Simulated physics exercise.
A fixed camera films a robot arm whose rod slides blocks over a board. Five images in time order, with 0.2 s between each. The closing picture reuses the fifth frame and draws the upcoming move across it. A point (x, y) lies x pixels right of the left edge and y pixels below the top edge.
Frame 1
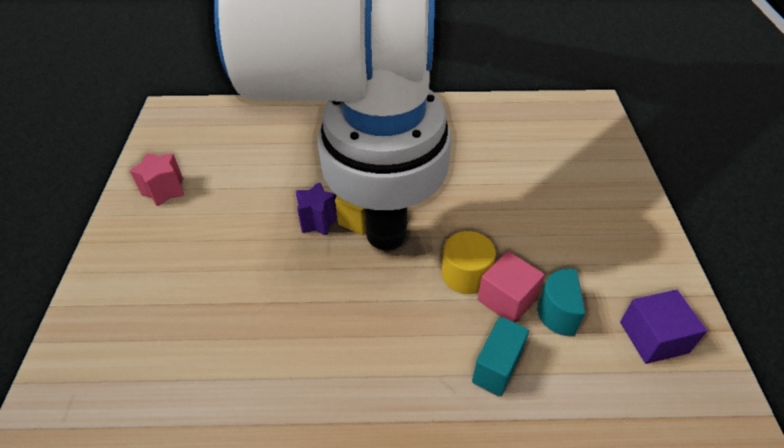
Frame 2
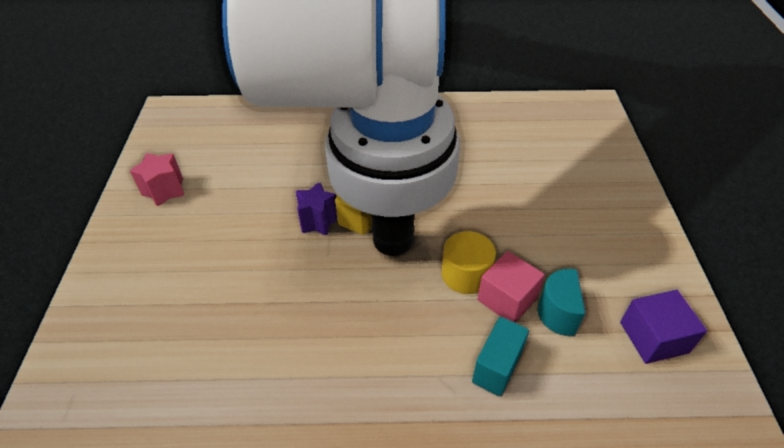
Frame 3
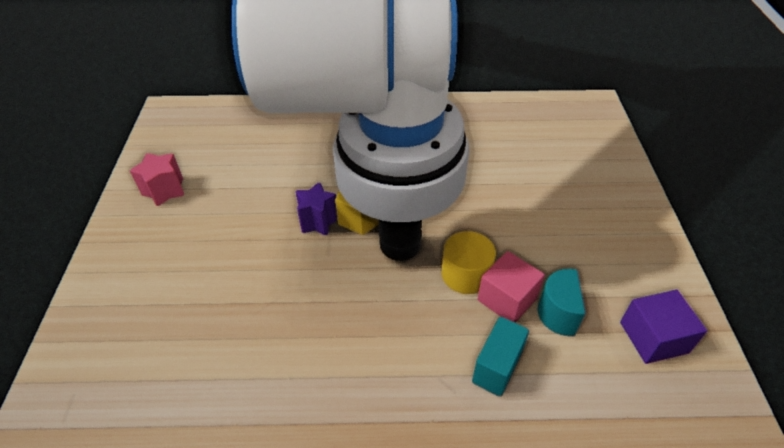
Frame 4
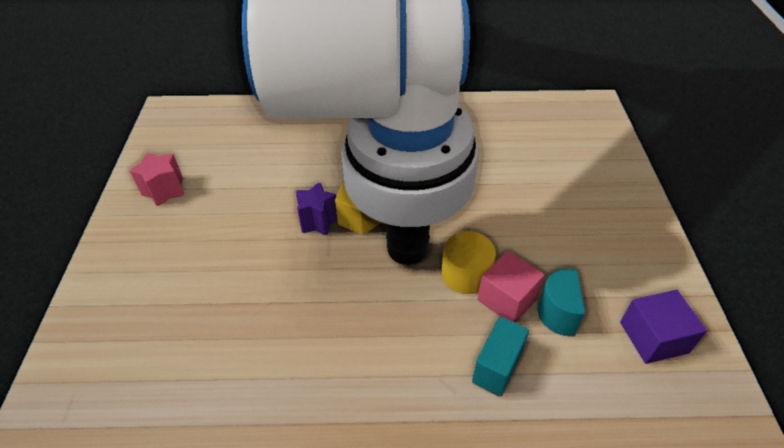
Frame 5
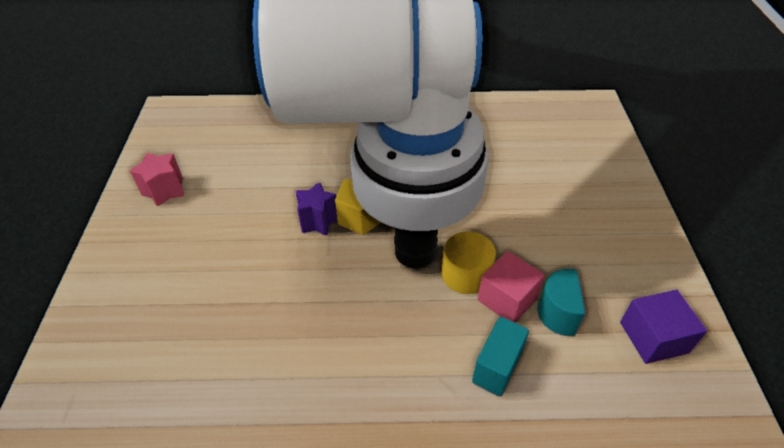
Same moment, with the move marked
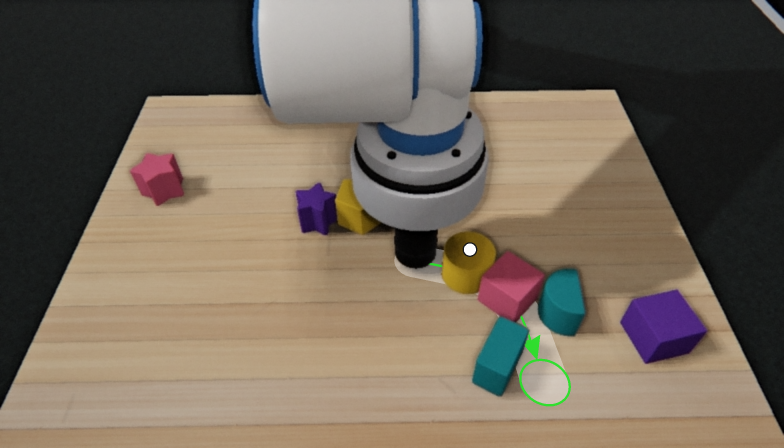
A robot arm slides its black rod slightly right across a wooden table of colored blocks.
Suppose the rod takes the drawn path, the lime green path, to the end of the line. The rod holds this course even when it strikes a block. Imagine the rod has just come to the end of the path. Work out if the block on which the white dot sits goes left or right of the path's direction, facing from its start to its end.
Gets pushed left.
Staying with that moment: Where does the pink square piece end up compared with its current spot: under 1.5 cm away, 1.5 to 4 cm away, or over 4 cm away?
Answer: More than 4 cm.
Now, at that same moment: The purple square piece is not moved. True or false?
False.
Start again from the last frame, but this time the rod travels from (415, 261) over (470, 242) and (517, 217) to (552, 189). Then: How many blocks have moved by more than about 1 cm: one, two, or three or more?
By the end of the path, three or more blocks have moved more than about a centimetre.
The line goes from (415, 261) over (477, 275) and (522, 318) to (545, 382); the dot is on the yellow circle.
What follows on the original path. One third of the way, rod (479, 268); yellow circle (529, 268); pink square piece (570, 298); turquoise D-shaped block (621, 316).
Two thirds of the way, rod (524, 312); yellow circle (582, 302); pink square piece (618, 346), turned 40° clockwise; turquoise D-shaped block (673, 356), turned 55° anticlockwise; purple square piece (685, 318), turned 20° anticlockwise.
At the end, rod (548, 376); yellow circle (587, 305); turquoise rectangular block (498, 367), turned 50° clockwise; pink square piece (620, 350), turned 40° clockwise; turquoise D-shaped block (674, 356), turned 55° anticlockwise; purple square piece (685, 318), turned 20° anticlockwise.
